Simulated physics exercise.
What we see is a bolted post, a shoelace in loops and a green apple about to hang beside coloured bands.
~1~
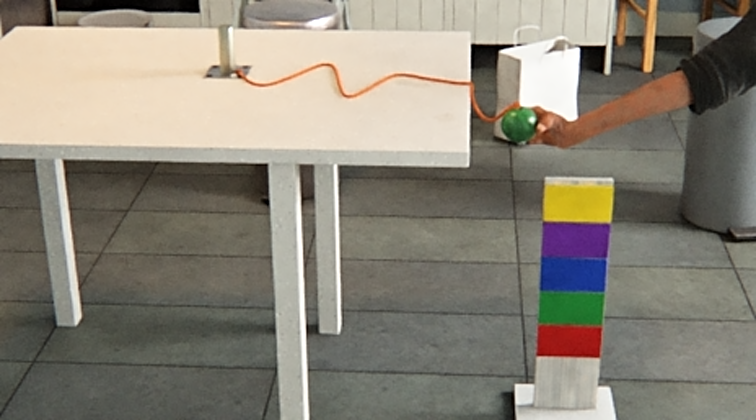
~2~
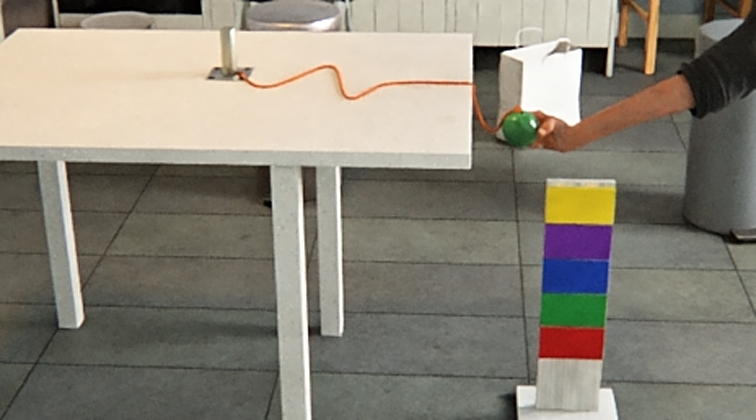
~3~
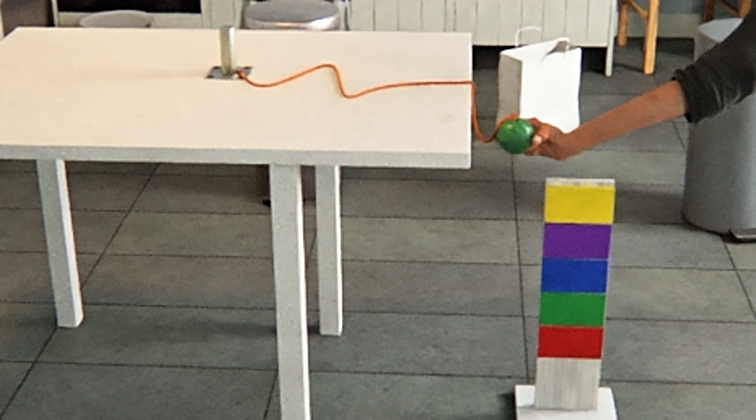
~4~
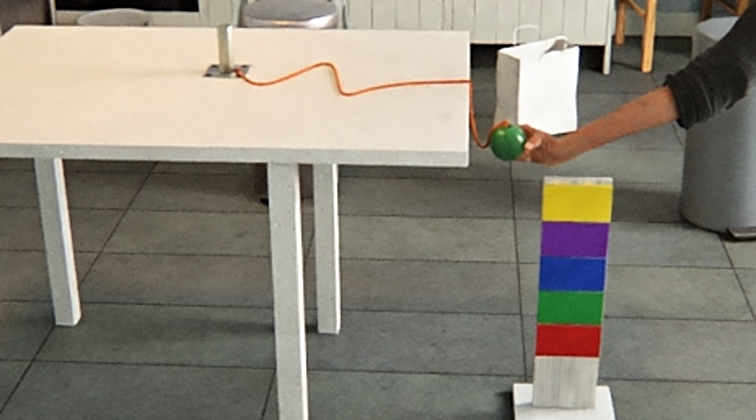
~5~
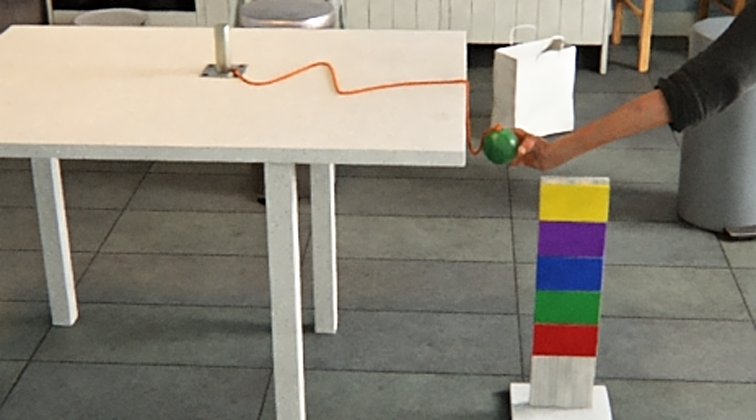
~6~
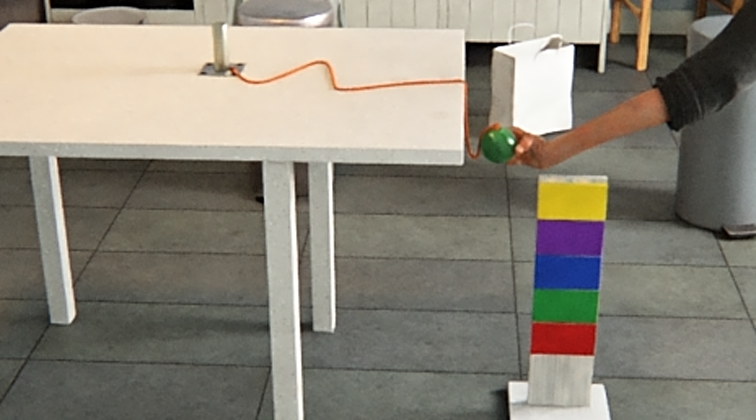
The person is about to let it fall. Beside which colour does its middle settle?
Its centre hangs level with the red band.
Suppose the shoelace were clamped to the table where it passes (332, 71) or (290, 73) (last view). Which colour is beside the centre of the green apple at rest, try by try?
One after the other, blue; green.
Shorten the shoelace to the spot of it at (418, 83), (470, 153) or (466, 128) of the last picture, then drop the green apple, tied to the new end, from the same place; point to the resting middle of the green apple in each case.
Near (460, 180), (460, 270) and (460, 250).
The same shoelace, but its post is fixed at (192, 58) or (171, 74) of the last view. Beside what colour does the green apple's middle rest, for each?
In that order: Green; green.
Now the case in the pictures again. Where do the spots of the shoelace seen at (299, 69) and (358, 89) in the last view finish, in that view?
About (345, 68), and the other about (465, 93).
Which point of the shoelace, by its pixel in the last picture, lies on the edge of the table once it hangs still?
At (336, 88), roughly.
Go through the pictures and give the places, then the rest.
Green apple (520, 124); yellow (578, 205); purple (576, 241); blue (574, 275); green (572, 309); red (569, 342), in the first picture.
Green apple (521, 129); shoelace through (258, 86) (318, 69) (342, 88) (382, 85) (471, 88), in the second picture.
Green apple (516, 136), in the third picture.
Green apple (508, 143); shoelace through (255, 84) (315, 66) (340, 86) (394, 85) (470, 101), in the fourth picture.
Green apple (501, 146), in the fifth picture.
Green apple (499, 145); shoelace through (251, 82) (310, 64) (335, 84) (405, 84) (465, 116), in the sixth picture.
A little later, apple near (492, 291); level with green.
Next, apple near (443, 304); level with red.
Later still, apple near (459, 304); level with red.
When it is over, apple near (457, 312); level with red. Its middle rests at the red band.
